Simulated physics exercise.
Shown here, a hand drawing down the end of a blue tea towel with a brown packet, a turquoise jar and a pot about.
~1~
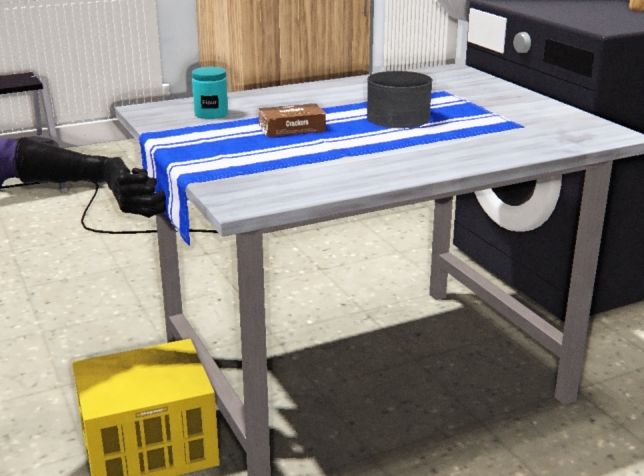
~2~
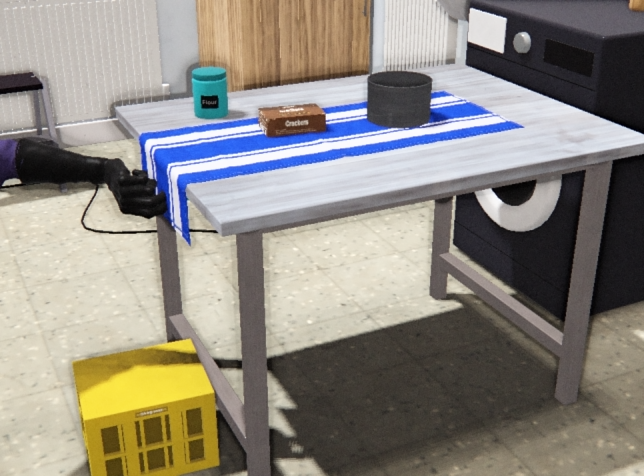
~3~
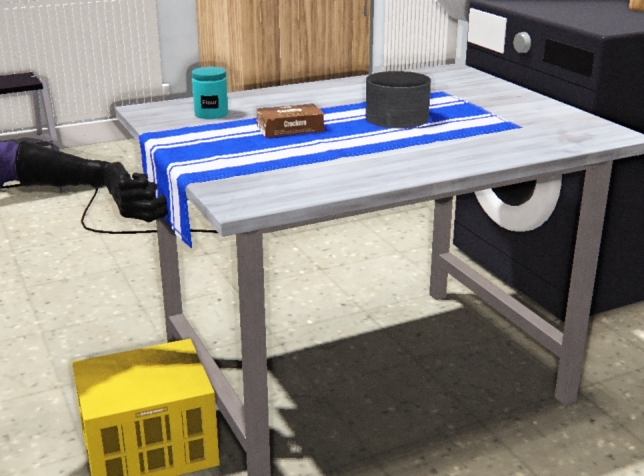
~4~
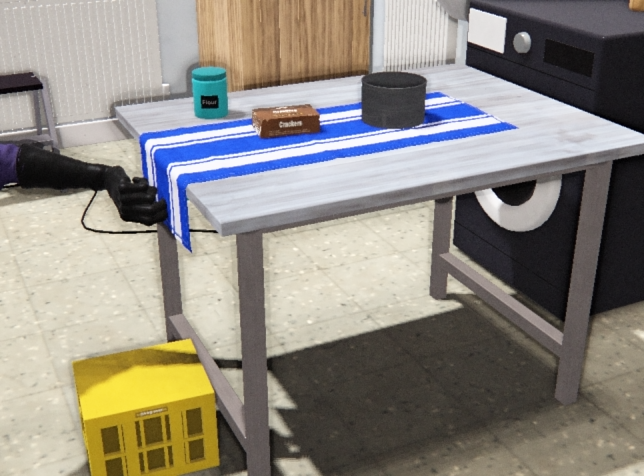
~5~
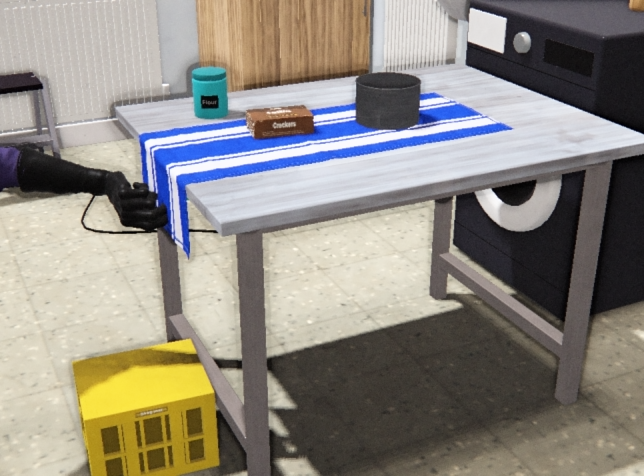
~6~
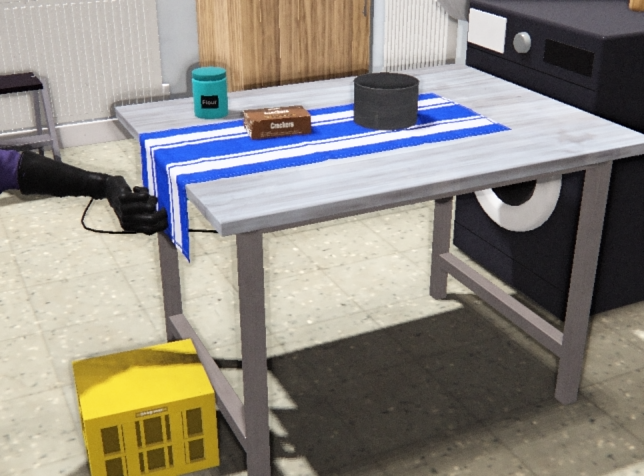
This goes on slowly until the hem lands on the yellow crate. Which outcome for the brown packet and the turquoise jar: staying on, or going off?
Brown packet, going off; turquoise jar, staying on.
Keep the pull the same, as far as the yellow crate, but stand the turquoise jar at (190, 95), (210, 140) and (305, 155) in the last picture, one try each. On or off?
Try one, it is still on top; try two, it gets pulled off; try three, it is still on top.
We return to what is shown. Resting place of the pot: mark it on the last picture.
Roughly at (244, 121).
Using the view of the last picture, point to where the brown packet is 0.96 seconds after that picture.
By that time: (215, 131).
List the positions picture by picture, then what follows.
The first frame shows tea towel end (190, 246); brown packet (292, 110); turquoise jar (209, 71); pot (400, 79); top of the crate (126, 396).
The second frame shows tea towel end (190, 246), far hem (525, 128); turquoise jar (209, 71); turquoise jar stands beside the cloth.
The third frame shows tea towel end (192, 248); brown packet (290, 111).
The fourth frame shows tea towel end (192, 253), far hem (519, 129); turquoise jar (209, 71).
The fifth frame shows tea towel end (189, 260); brown packet (280, 112).
The sixth frame shows tea towel end (190, 263), far hem (512, 130); brown packet (277, 112); turquoise jar (209, 71); top of the crate (126, 396).
Then, 0.96 s later than the last view, hem going down; packet carried along near (215, 131); jar as before.
Then, 2.04 s later than the last view, hem going down; packet over the edge; jar as before.
Finally, hem on the crate; packet down below near (125, 331); jar as before. The brown packet goes over the edge and the turquoise jar keeps clear of the edge.
